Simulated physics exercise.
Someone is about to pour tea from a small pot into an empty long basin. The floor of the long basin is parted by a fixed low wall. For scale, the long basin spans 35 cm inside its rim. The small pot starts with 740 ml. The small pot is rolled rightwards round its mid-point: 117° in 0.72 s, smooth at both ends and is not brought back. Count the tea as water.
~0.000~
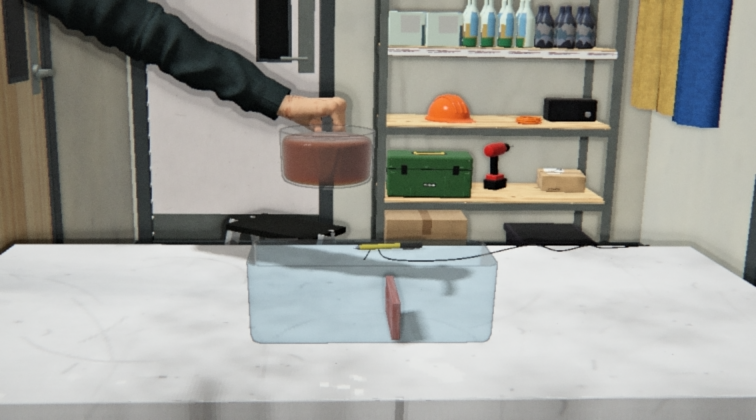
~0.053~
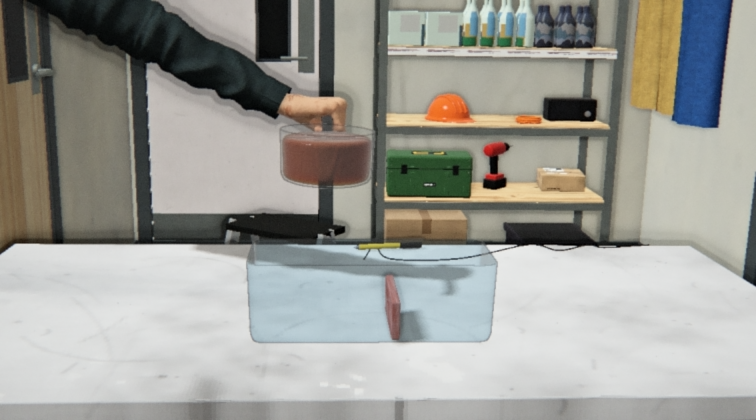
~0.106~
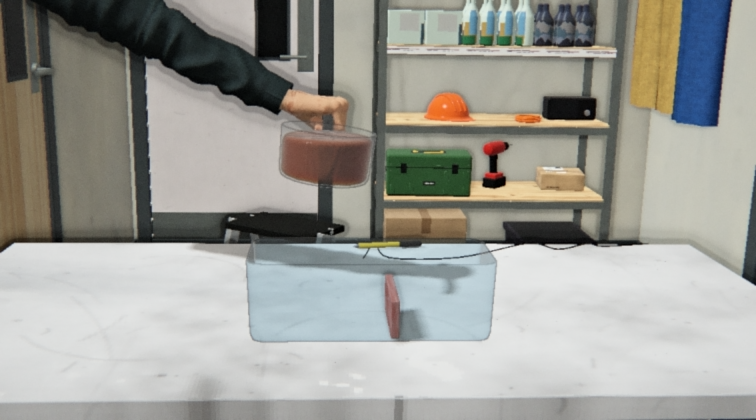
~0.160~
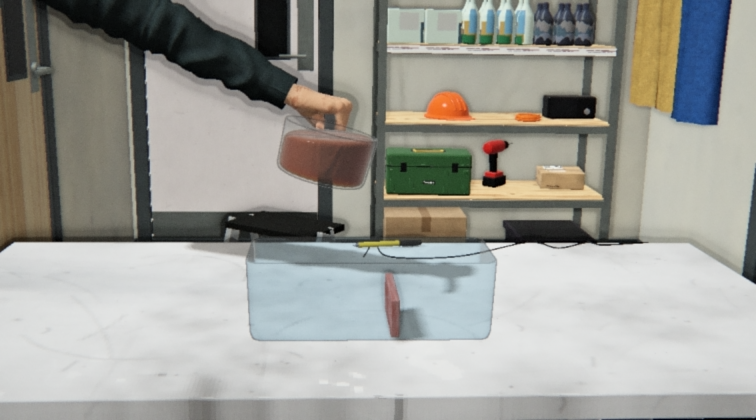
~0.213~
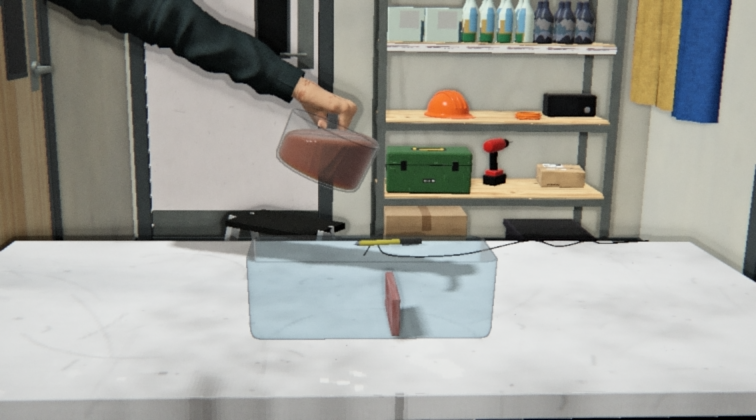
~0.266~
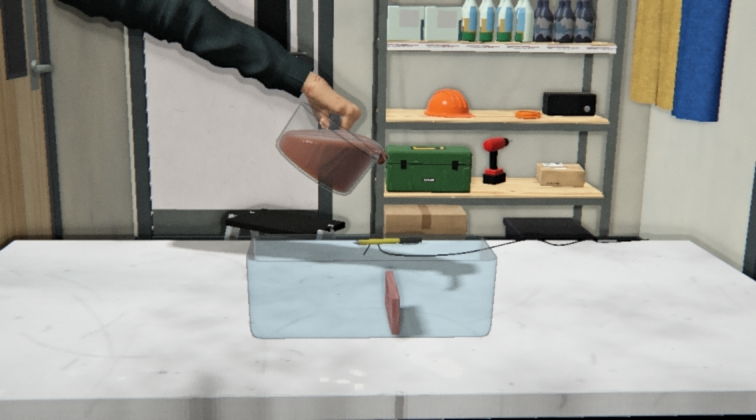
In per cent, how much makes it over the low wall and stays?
The far part has some 66 per cent.
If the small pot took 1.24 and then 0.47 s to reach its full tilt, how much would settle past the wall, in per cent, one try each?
First 75, then 50 per cent.
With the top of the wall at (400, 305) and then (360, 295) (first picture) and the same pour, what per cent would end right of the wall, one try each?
In turn about 50 and 95 per cent.
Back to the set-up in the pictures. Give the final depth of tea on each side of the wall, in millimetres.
Left about 10 mm, right about 28 mm.
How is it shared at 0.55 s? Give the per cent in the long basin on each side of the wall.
Near 1 on the left, 40 on the right.
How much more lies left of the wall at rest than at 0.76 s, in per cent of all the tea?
Near 7 in a hundred.
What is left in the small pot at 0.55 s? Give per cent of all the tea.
Near 20 in a hundred.
After 0.55 s the tilt is 102° and 19 per cent is still to pour, 1 is left of the wall and 41 right of it.
After 0.76 s the tilt is 117° and 2 per cent is still to pour, 25 is left of the wall and 67 right of it.
After 0.98 s the tilt is 117° and 0 per cent is still to pour, 33 is left of the wall and 66 right of it.
After 1.22 s the tilt is 117° and 0 per cent is still to pour, 33 is left of the wall and 66 right of it.
In the end 33 per cent lies left of the wall, 66 right of it and 1 outside.
